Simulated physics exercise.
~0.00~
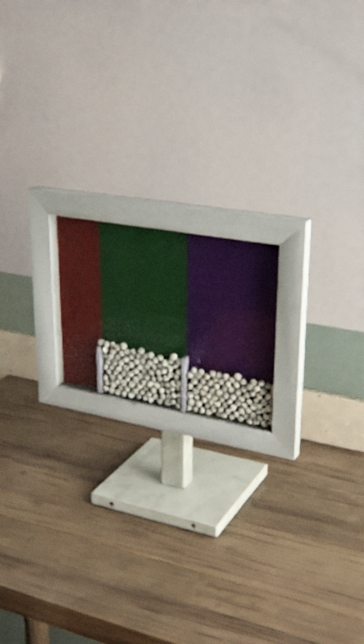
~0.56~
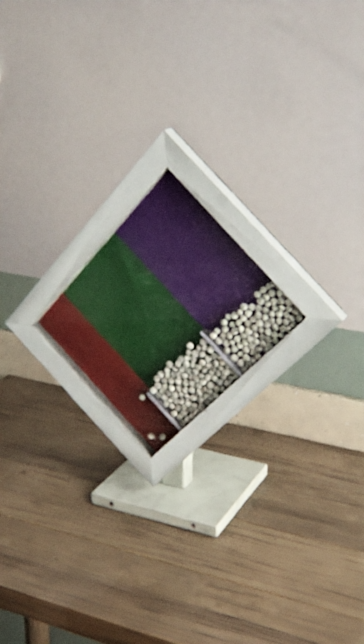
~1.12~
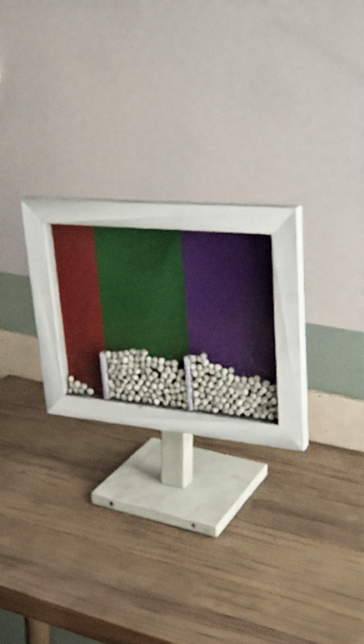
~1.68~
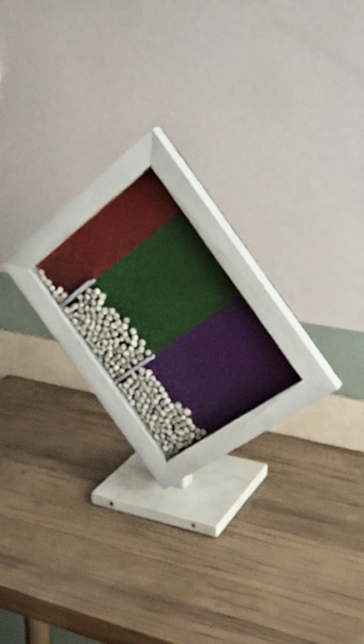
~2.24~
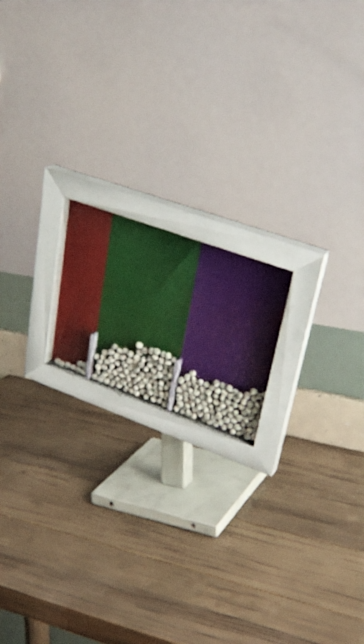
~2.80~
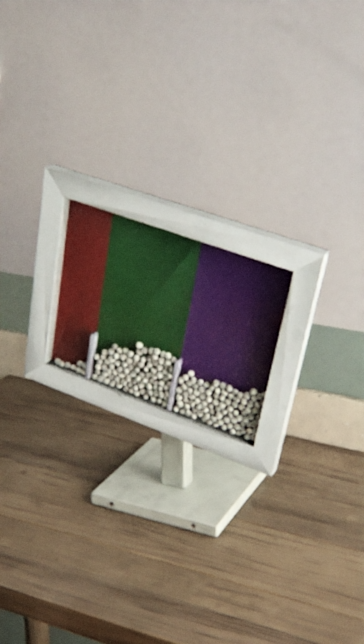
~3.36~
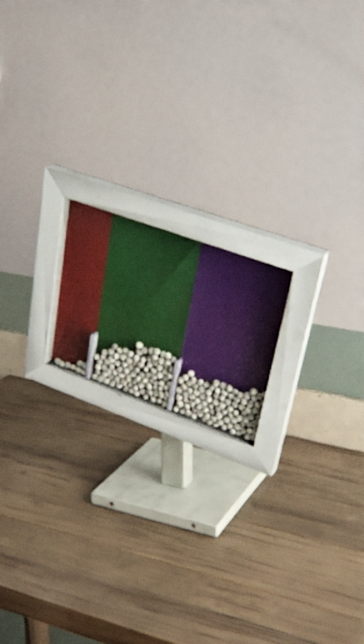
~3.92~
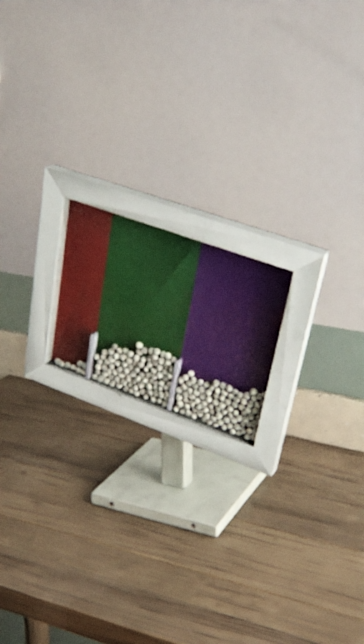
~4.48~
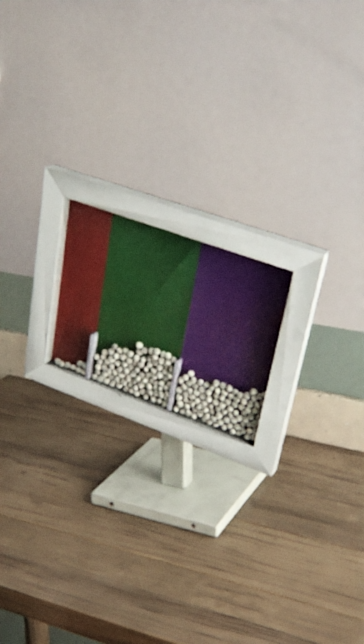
A white frame holding small pale beads tipped steeply to the left, spilling a few into the red section, then swung steeply right and came back to rest slightly tilted right, with most beads still in the green and purple sections.
